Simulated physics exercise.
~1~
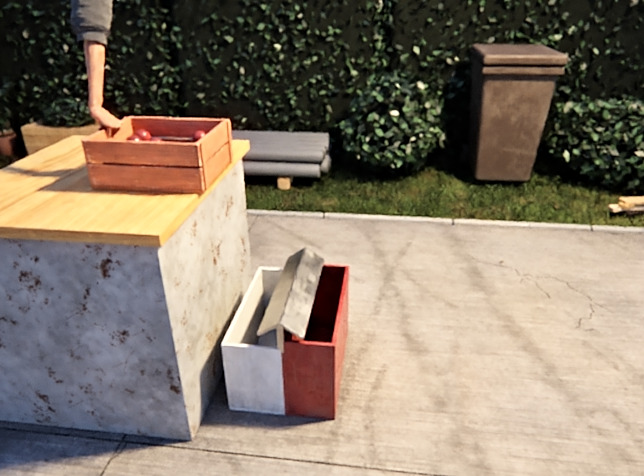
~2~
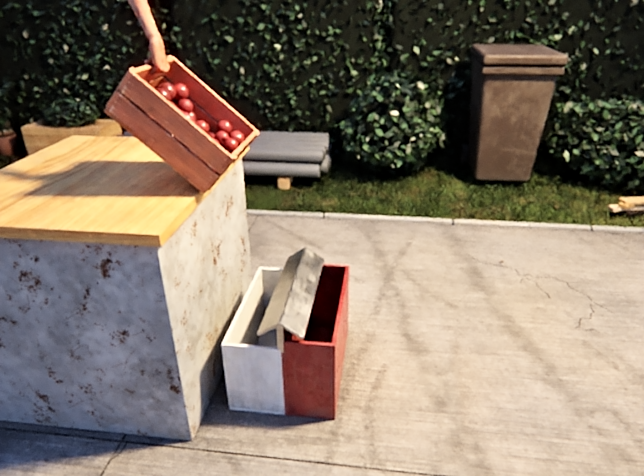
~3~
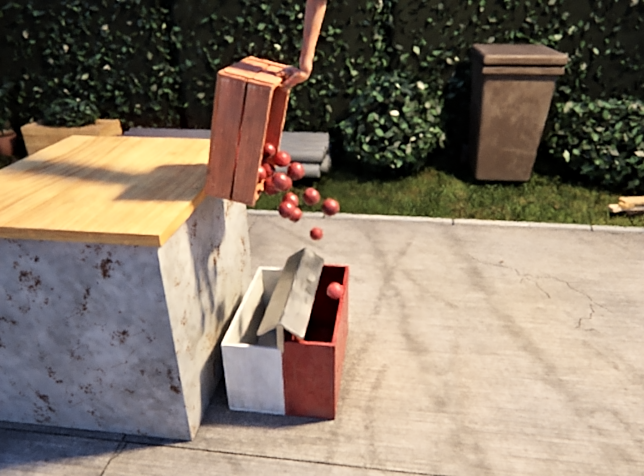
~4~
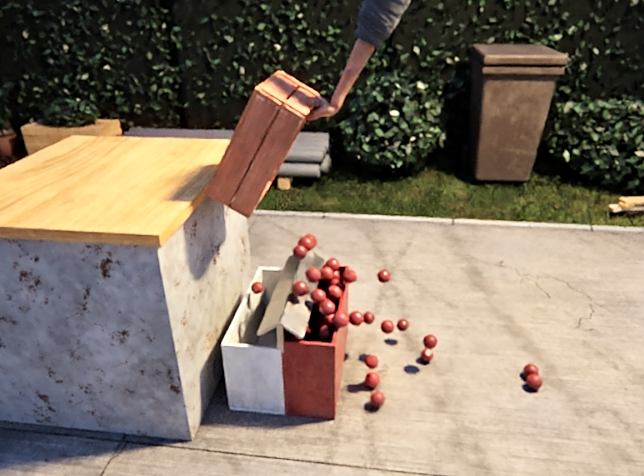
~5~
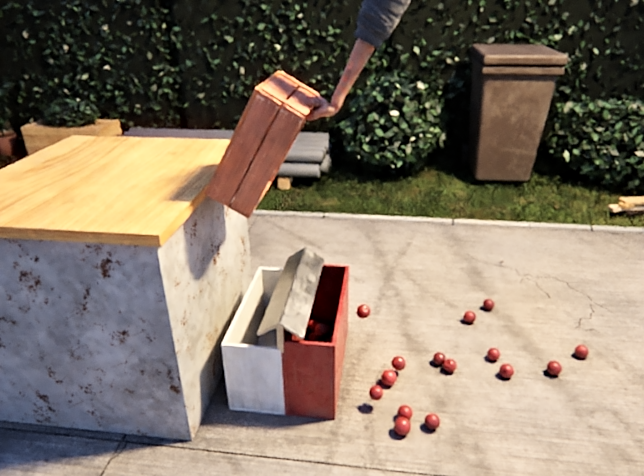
The footage shows a hand tipping an orange wooden crate of red apples over the end of a bench, above a white tub and a red tote split by a ridge. The apples tumble out, some landing in the red tote while many others scatter across the paving to the right.
